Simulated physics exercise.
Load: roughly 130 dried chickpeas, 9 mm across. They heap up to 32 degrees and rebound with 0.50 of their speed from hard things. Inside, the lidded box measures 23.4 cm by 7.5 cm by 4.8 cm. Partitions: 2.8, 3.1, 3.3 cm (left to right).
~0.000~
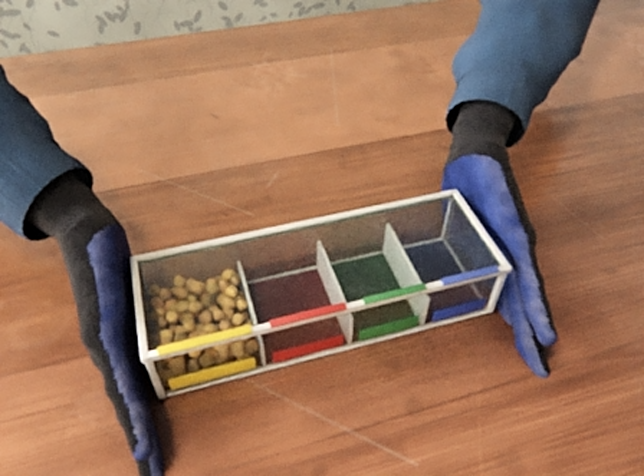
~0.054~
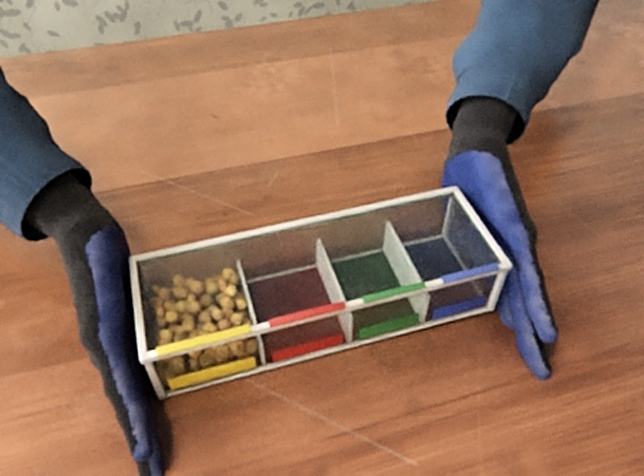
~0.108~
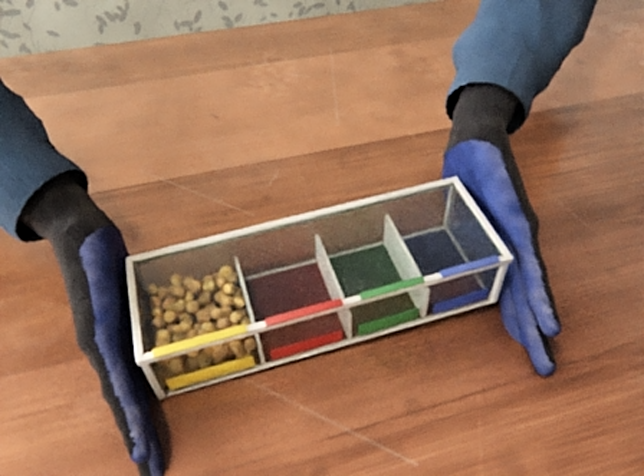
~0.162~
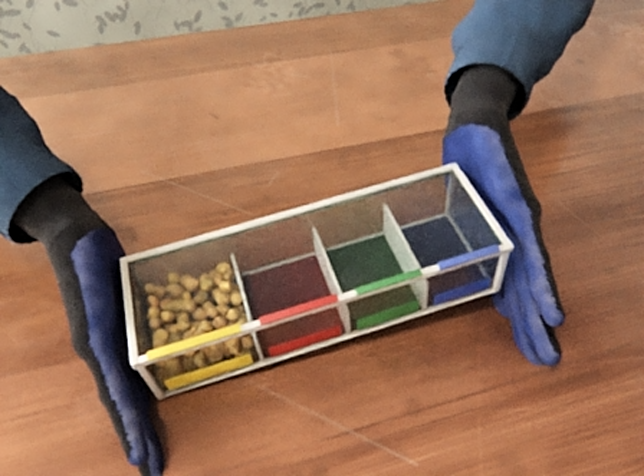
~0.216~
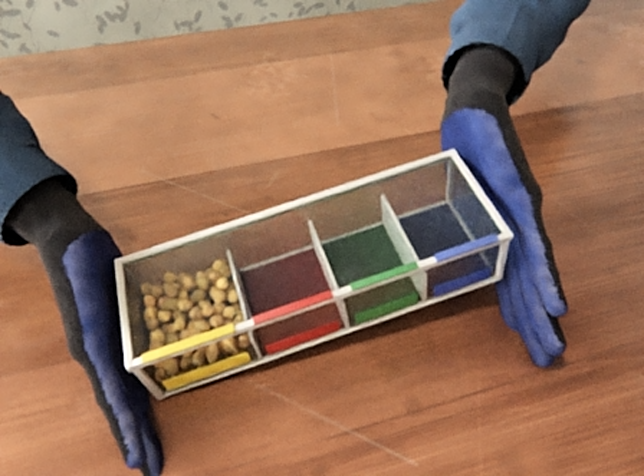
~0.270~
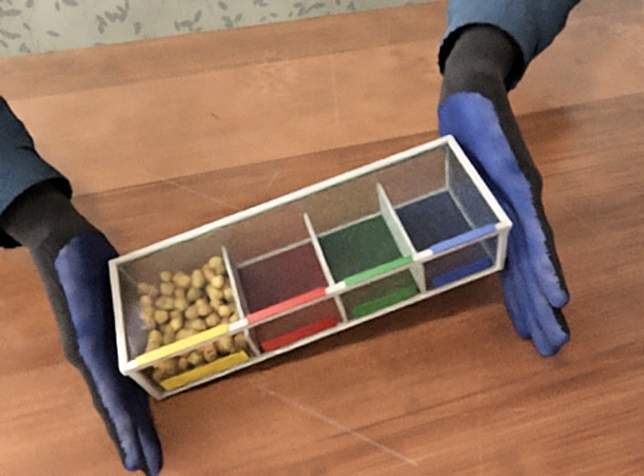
A clear lidded box with dried chickpeas in its yellow section sat level between two gloved hands, then tilted gradually as they raised its right end, leaving the left front corner lowest.
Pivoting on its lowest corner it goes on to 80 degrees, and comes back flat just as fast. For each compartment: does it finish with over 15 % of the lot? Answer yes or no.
Red compartment: No; blue compartment: No; green compartment: No; yellow compartment: Yes.
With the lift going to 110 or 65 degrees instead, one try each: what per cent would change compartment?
Some 0 and 0 per cent.
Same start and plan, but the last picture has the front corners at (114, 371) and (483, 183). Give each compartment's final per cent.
Red 0; blue 0; green 0; yellow 100.
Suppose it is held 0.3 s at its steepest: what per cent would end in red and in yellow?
Red 0, yellow 100.
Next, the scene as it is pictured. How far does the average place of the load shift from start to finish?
Roughly 1.0 cm.
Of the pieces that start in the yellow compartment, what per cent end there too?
Roughly 100 per cent.
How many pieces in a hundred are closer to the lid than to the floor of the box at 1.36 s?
Some 30 per cent.
Then, at 1.36 s, tilt 80 degrees; yellow 100 %.
After 2.09 s, tilt 36 degrees; yellow 100 %.
After 2.84 s, tilt 0 degrees; yellow 100 %.
In the end, at 3.1 s, red 0 %, blue 0 %, green 0 %, yellow 100 %.
